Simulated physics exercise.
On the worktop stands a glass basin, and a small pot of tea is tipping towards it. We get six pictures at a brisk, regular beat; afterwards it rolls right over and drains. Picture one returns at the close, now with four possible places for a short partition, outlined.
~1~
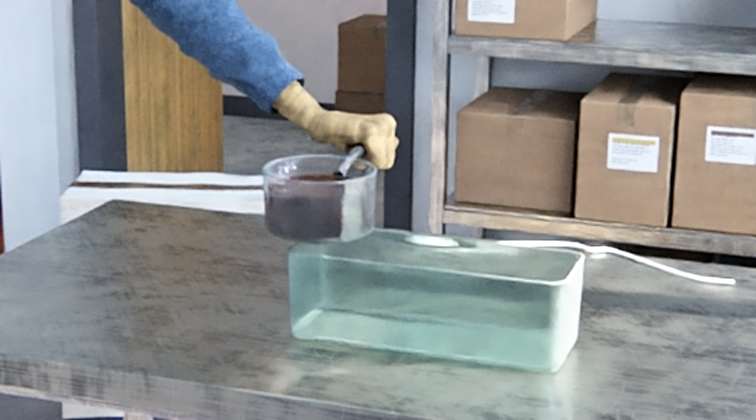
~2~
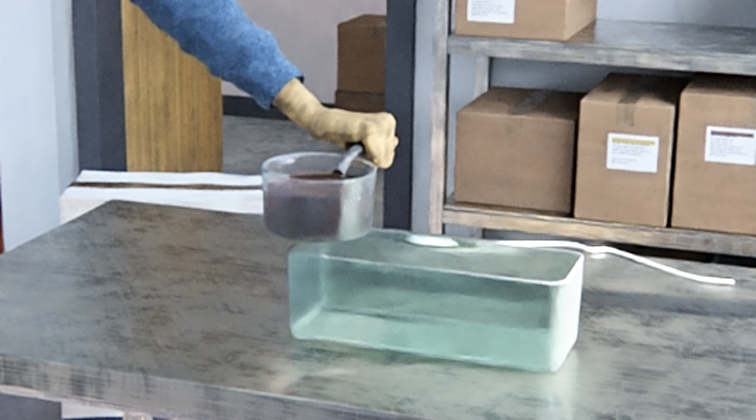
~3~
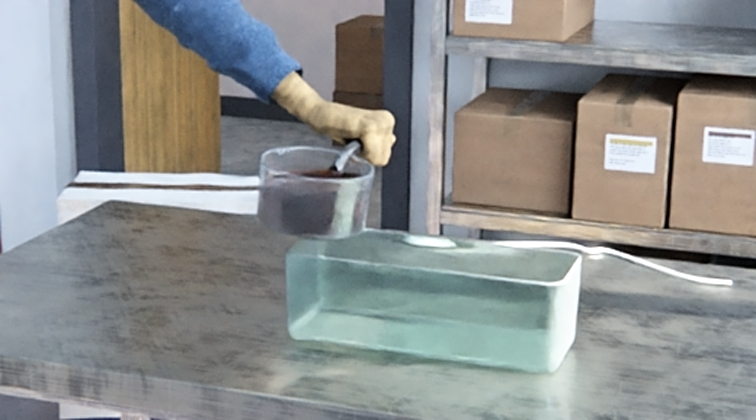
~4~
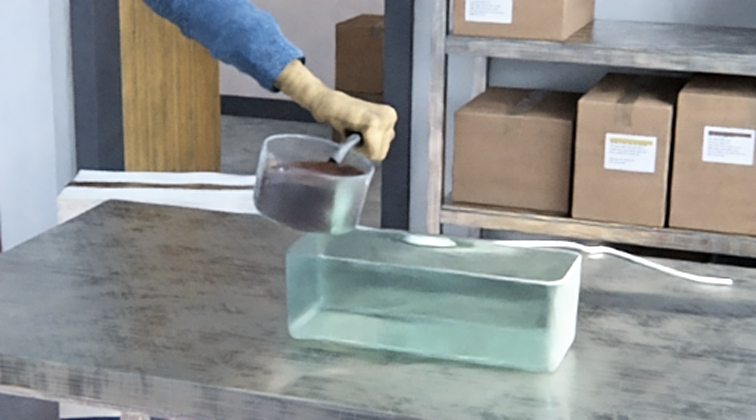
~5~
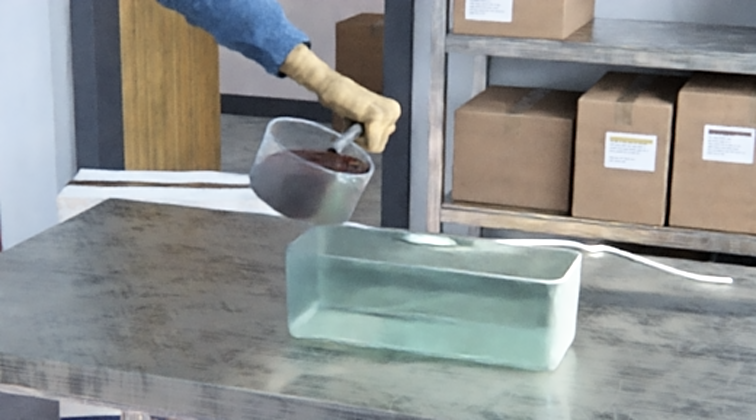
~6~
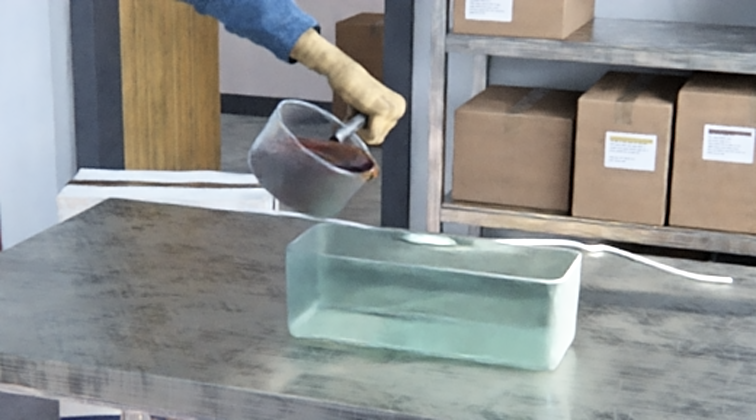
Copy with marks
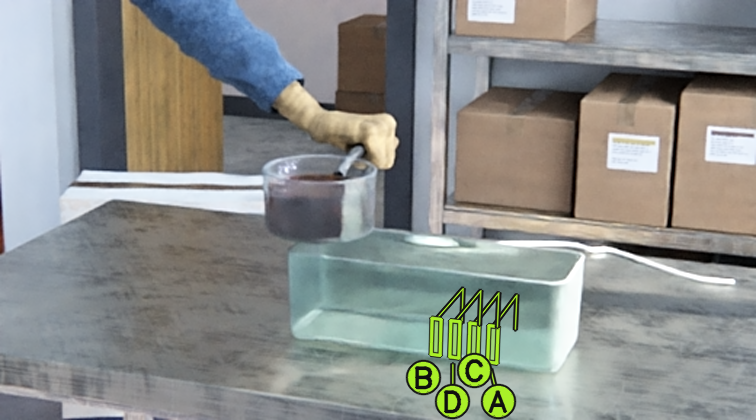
A gloved hand gradually tilts a clear pot of dark tea above a glass basin.
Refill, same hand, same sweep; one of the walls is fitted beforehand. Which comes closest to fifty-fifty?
Use place B.
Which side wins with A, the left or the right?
The left one.
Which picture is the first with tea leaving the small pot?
In picture 6.
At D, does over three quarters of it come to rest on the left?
Yes, it does.
On the marked copy, A at (490, 369); B at (434, 361); C at (471, 366); D at (452, 364).
Choosing A, about 90 % ends left of the wall and 9 % right of it.
Choosing B, about 55 % ends left of the wall and 44 % right of it.
Choosing C, about 95 % ends left of the wall and 5 % right of it.
Choosing D, about 86 % ends left of the wall and 10 % right of it; 3 % is lost outside.
